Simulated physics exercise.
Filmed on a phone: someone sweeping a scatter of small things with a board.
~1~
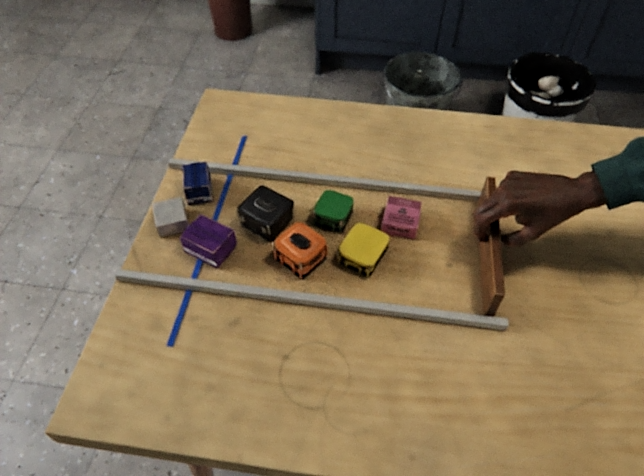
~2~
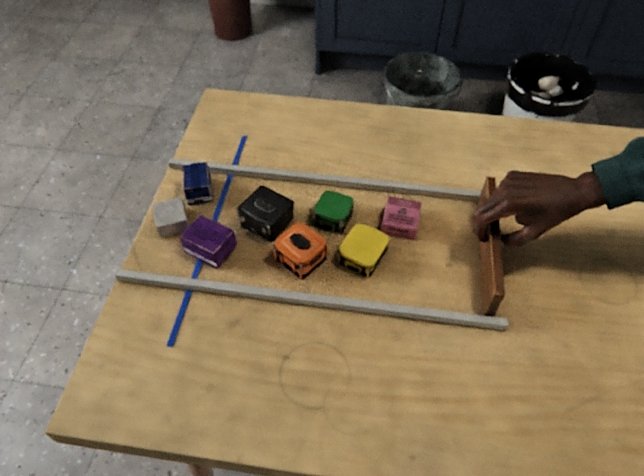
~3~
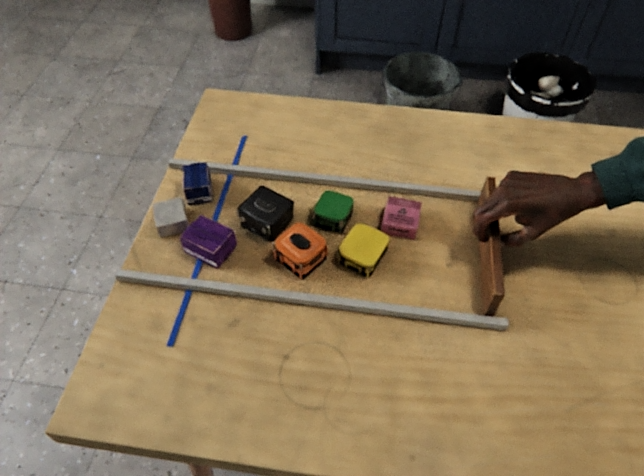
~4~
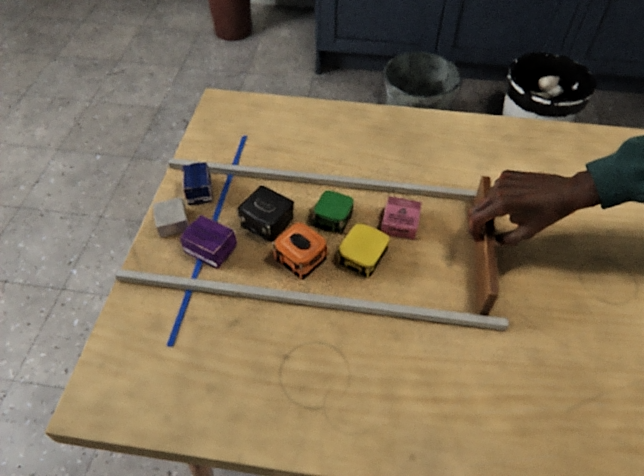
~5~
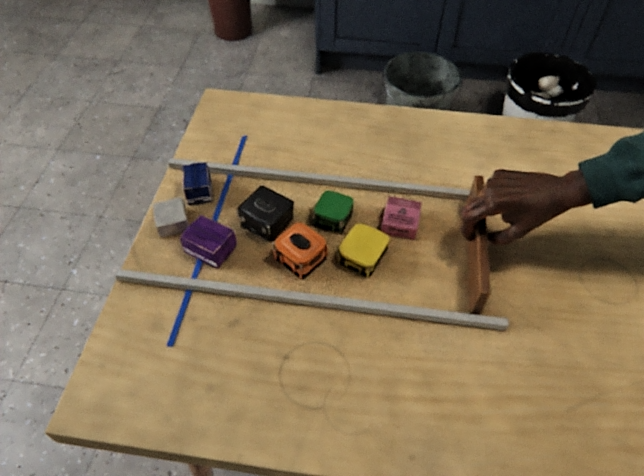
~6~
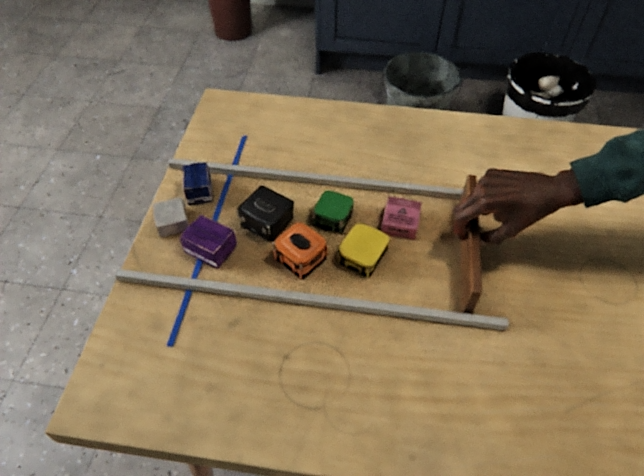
On a wooden table, a hand held a brown board upright between two rails and slid it slightly left toward a scatter of small colourful boxes, which all stayed still near a blue line.
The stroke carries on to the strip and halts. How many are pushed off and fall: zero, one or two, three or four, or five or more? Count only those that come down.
As it turns out, the number that fall off is three or four.
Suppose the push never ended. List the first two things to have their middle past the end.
They are the white block, the purple box.
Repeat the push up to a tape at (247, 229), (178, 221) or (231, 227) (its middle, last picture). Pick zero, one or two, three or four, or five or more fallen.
One after another: Either one or two; more than four; one or two.
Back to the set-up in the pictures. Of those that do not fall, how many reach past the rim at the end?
The number is 1.
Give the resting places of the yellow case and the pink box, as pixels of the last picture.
The yellow case stops around (188, 234); the pink box around (204, 195).
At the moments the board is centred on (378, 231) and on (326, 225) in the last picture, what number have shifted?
At the one place 3, at the other 5.
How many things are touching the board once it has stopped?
It touches 2.
Early on, none off yet; white block at rest near (171, 217); blue box at rest near (197, 183); purple box at rest near (209, 241).
Finally, the number that fall off is three or four; lost, black case, purple box, blue box and white block.
